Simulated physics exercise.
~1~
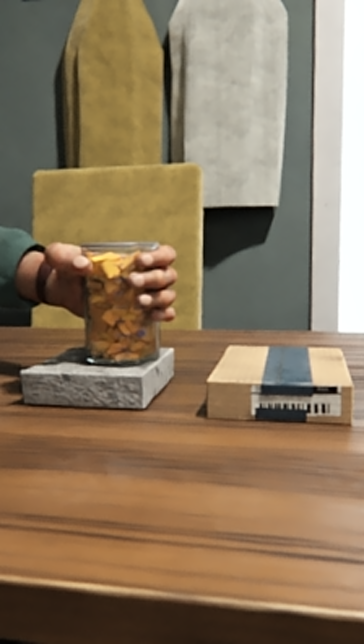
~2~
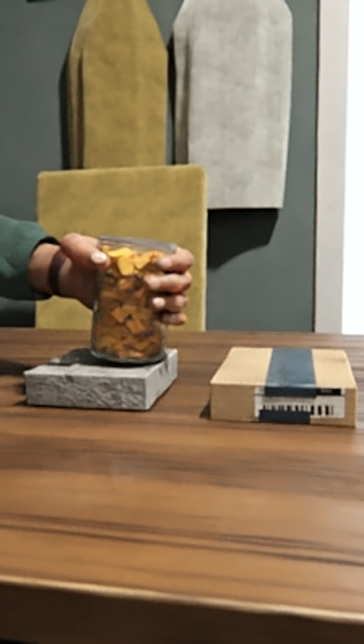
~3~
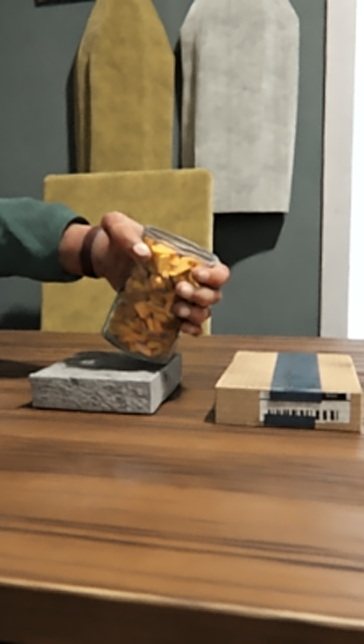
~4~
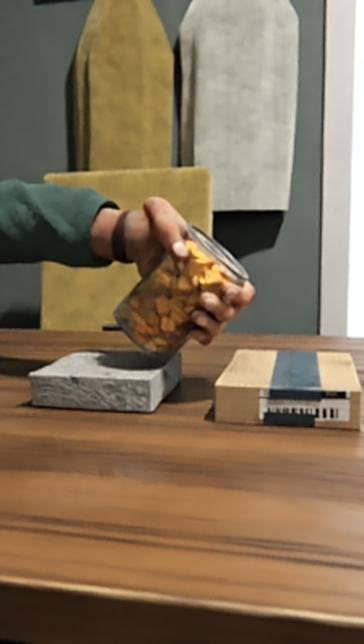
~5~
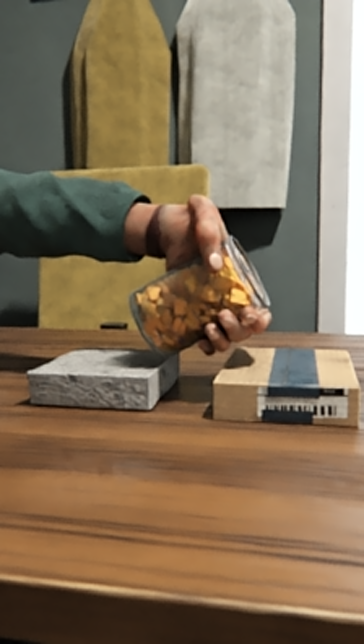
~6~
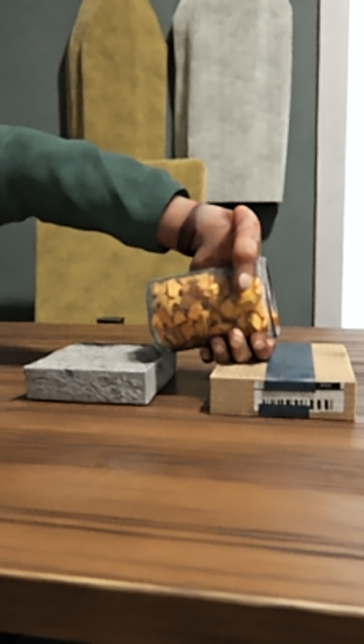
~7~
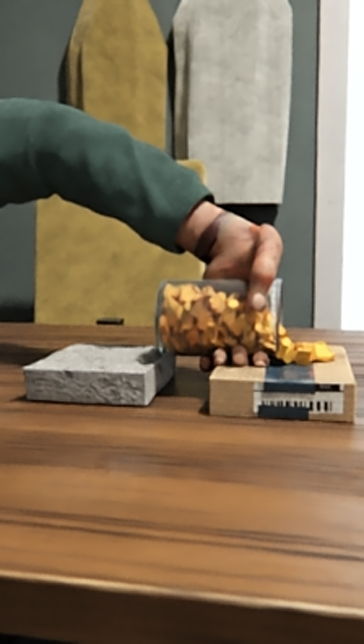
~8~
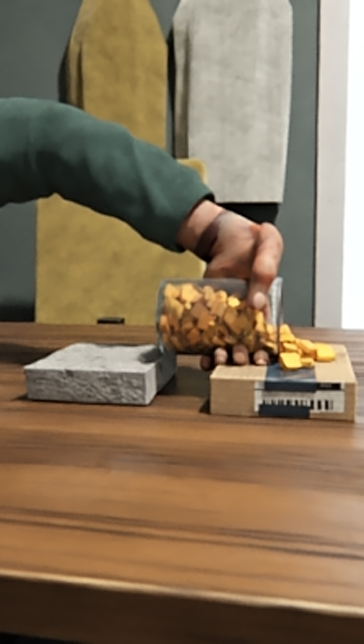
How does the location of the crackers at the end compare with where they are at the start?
At the start the crackers are in the upright jar above the gray block on the left. By the end they are farther right and slightly lower, mostly inside the jar lying against the wooden box, with a few on top of the box.
The clip shows a hand lifting a glass jar of small orange crackers from a gray block on a wooden table and tipping it rightward until it lies on its side against a light wooden box, with a few crackers spilled onto the box.
